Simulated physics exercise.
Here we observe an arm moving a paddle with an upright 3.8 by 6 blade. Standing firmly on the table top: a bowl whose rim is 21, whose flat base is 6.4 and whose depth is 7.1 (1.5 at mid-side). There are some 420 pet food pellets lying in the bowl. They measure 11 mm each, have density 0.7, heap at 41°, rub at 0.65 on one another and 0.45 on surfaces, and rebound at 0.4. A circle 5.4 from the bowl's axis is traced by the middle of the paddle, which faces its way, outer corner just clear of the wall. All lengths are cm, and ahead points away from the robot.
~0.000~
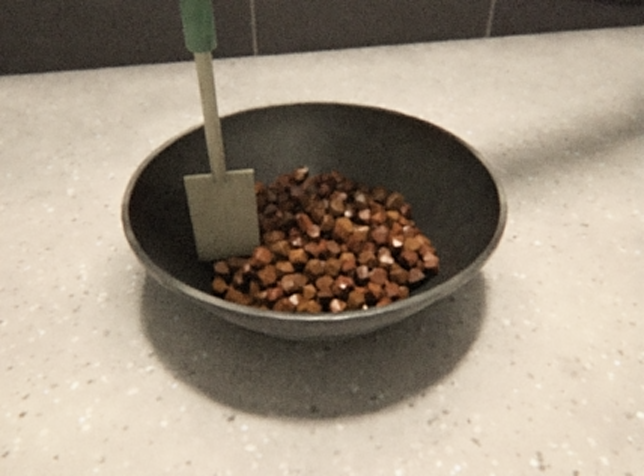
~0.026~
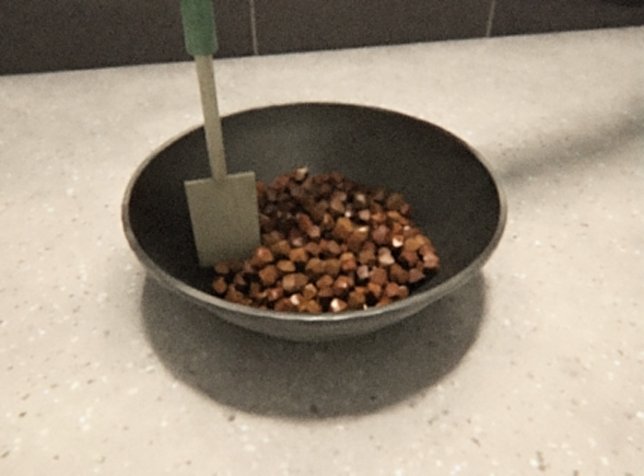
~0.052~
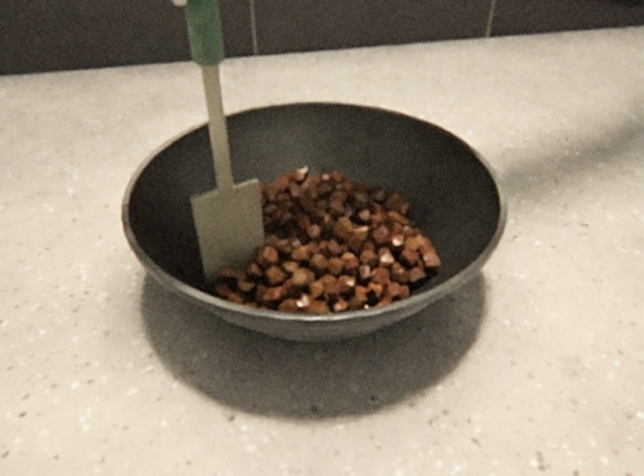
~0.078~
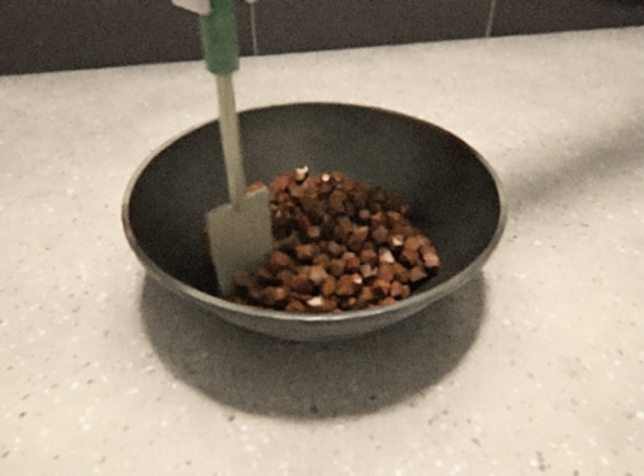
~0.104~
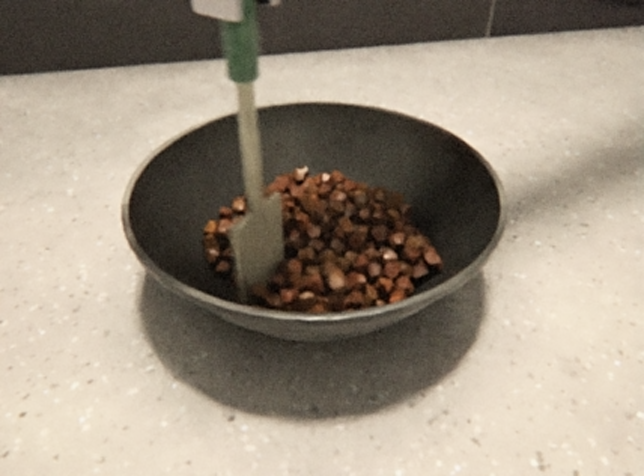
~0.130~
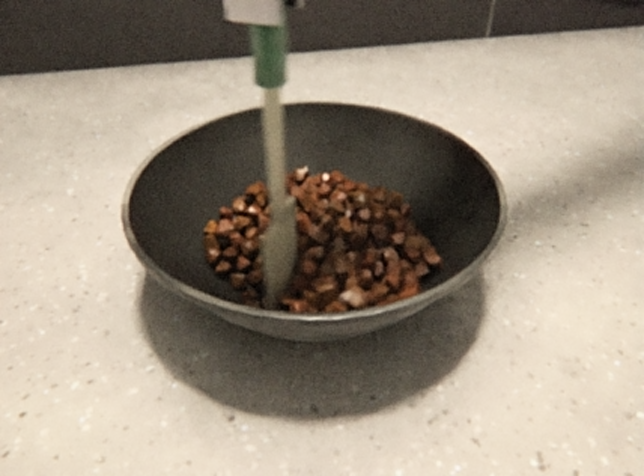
We see a dark bowl of small brown pellets on a pale speckled surface as a robot arm moves a green-handled paddle through them, sweeping from the left toward the middle along the near side while the blade turns edge-on.
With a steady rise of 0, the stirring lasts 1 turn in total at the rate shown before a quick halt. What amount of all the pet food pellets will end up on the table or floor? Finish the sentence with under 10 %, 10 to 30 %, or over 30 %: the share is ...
The share is under 10 %.
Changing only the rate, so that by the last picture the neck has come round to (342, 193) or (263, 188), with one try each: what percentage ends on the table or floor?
About 15 % for one try and about 0 % for the other, in order.
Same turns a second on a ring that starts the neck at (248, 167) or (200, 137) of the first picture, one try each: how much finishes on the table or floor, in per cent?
0 and 5 %.
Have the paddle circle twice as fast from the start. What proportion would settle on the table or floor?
My guess is about 25 per cent.
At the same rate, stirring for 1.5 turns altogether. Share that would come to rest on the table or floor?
I'd reckon near 10 per cent.
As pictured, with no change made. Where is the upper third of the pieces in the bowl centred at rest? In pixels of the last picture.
Centre, approx.: (247, 263).
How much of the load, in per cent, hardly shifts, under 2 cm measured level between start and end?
About 25 %.
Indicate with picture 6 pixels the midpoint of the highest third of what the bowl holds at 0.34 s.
About (398, 181) in the last picture.
After 0.34 s, 175° round, highest piece 9 above the table; 414 in the bowl, 3 in flight or on the tool.
After 0.56 s, 291° round, highest piece 9 above the table; 394 in the bowl, 17 on the table or floor, 6 in flight or on the tool.
After 0.87 s, 0° round, highest piece 7 above the table; 389 in the bowl, 28 on the table or floor.
After 1.57 s, 0° round, highest piece 7 above the table; 389 in the bowl, 28 on the table or floor.
At rest, 389 in the bowl, 28 on the table or floor. That is 7 % on the table or floor.
